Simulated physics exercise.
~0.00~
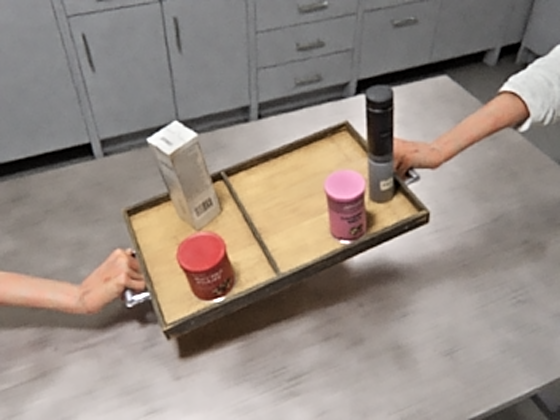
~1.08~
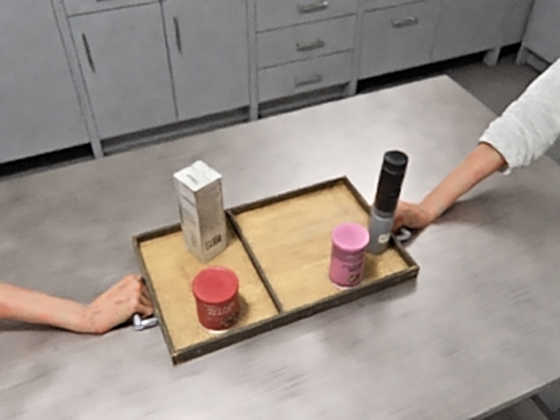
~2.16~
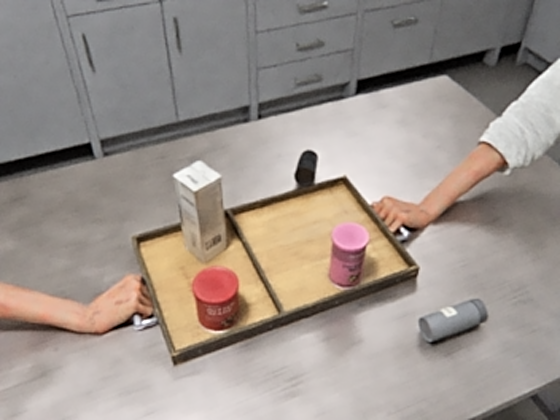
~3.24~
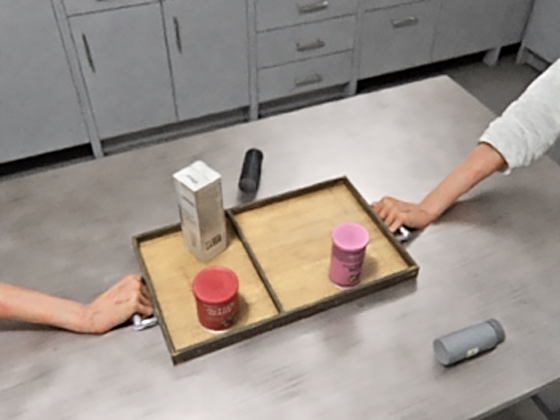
A wooden tray held at both ends by two hands came down onto a table, and the stacked black and grey containers toppled off, ending on their sides on opposite sides of it, while the white carton, red tin and pink tin stayed upright.
